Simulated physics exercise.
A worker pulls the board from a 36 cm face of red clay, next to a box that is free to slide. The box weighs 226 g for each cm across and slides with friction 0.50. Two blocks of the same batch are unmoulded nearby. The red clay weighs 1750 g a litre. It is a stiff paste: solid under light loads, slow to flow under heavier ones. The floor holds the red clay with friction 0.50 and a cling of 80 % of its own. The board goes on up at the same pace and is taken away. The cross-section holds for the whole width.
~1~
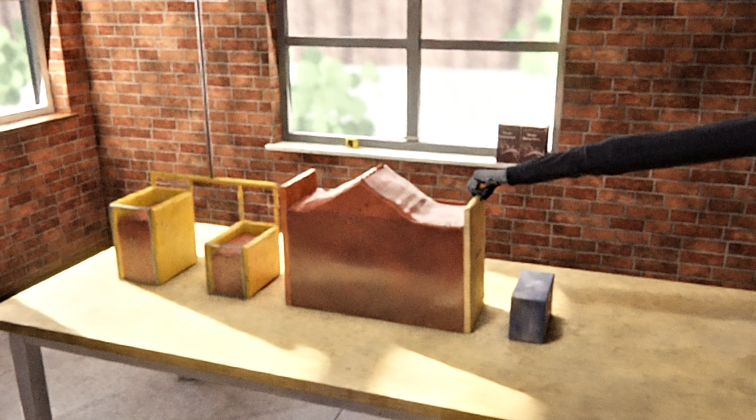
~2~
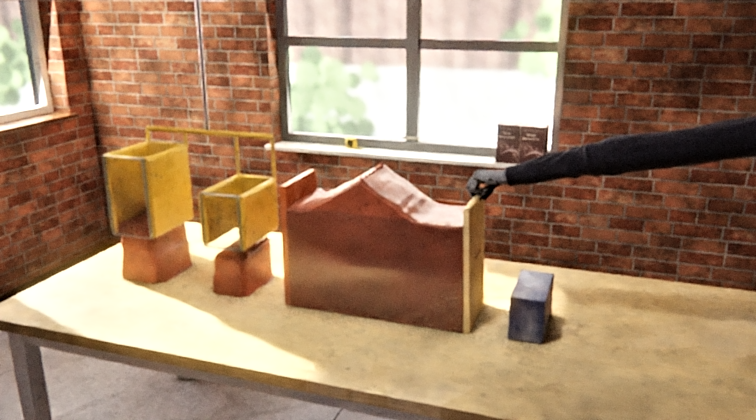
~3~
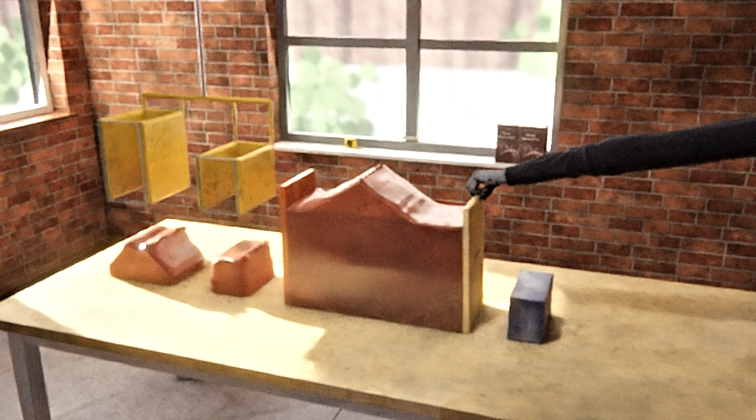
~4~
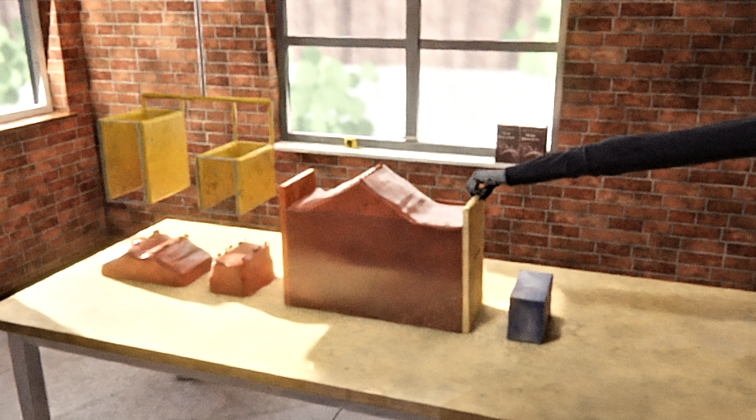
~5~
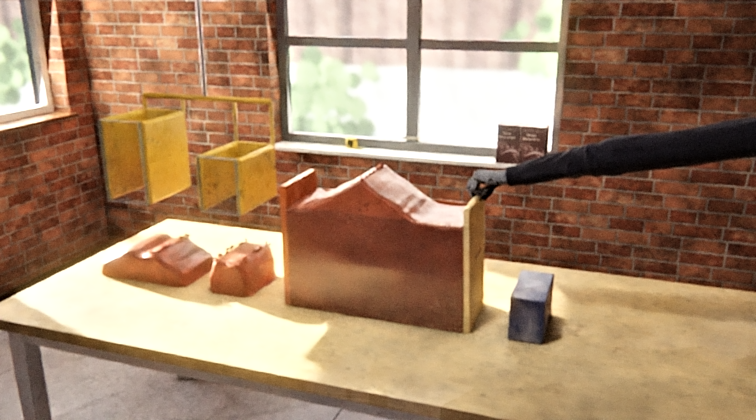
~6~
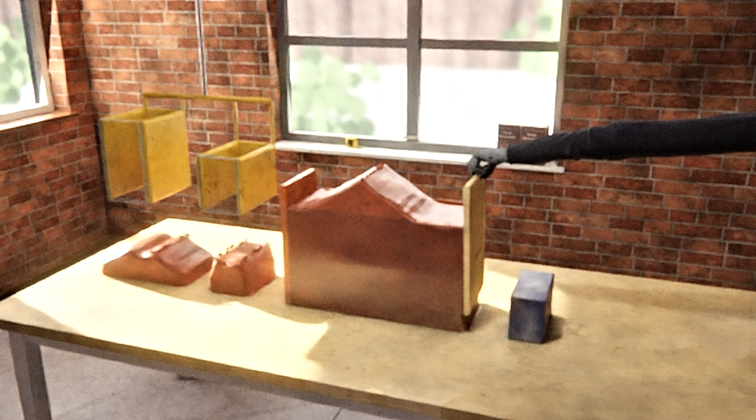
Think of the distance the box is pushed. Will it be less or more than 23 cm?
The distance the box is pushed is more than 23 cm.
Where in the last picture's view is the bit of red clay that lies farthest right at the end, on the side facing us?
Around (596, 334).
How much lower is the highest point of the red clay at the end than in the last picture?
Roughly 11.5 cm.
Last picture + 0.23 s, the box has not moved.
Last picture + 0.50 s, the box has been pushed 5.9 cm.
Last picture + 0.76 s, the box has been pushed 19 cm.
Last picture + 1.03 s, the box has been pushed 27 cm.
Last picture + 1.18 s, the box has been pushed 27 cm.
